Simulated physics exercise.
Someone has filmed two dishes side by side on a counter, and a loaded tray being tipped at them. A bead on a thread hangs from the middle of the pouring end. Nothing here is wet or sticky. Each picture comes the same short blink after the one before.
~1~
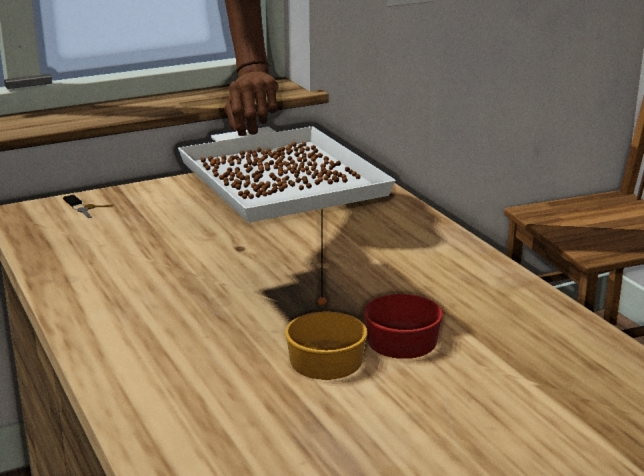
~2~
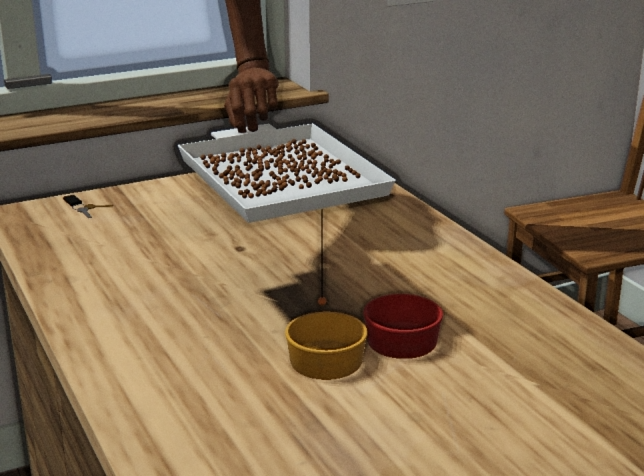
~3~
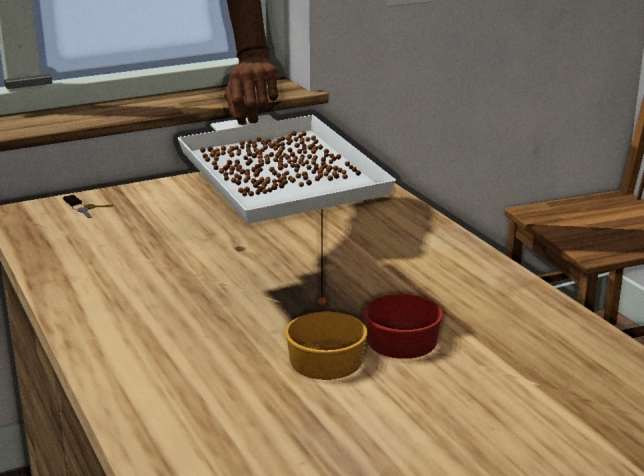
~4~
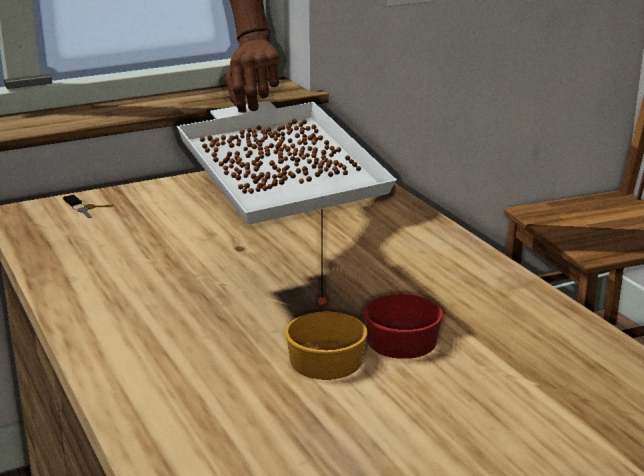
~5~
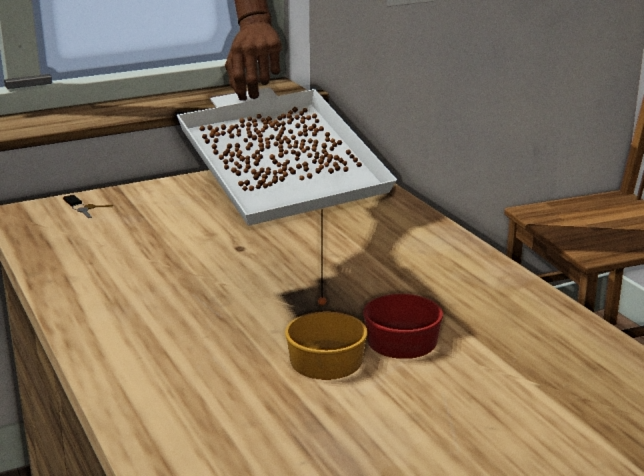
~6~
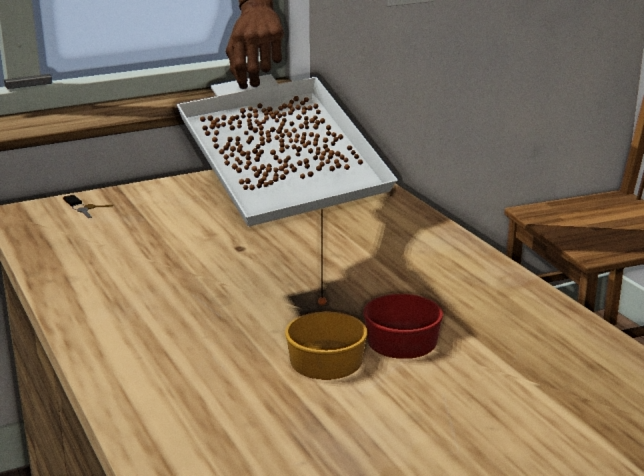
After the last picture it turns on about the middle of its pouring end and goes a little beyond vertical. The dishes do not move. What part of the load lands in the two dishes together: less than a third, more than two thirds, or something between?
Together they catch between a third and two thirds.
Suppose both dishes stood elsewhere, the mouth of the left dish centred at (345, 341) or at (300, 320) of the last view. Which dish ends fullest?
The first try: The left dish. The second: The left-hand dish.
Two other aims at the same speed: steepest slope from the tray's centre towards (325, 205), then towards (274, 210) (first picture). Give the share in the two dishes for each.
Roughly 80 per cent, and 0 per cent.
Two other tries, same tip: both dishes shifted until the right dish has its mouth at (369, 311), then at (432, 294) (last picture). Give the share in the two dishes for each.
The first gives 60 %, the second 10 %.
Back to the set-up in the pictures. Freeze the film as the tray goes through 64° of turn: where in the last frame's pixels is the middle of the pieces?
Around (301, 205).
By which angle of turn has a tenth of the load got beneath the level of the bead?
Near 75 degrees.
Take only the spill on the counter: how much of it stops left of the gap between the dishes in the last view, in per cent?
Near 90 %.
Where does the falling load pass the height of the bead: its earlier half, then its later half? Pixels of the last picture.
Early half (300, 320), late half (300, 320).
Shortly afterwards, tray tipped steeply; the bulk on the tray; a little in the air.
Next, tray tipped past a quarter turn; near half on the tray; a little in the left dish; only a few in the right dish; a little outside both; near a quarter in the air.
Some moments later, tray tipped past a quarter turn; near half in the left dish; only a few in the right dish; near half outside both.
In the end, tray tipped past a quarter turn; near half in the left dish; only a few in the right dish; near half outside both.
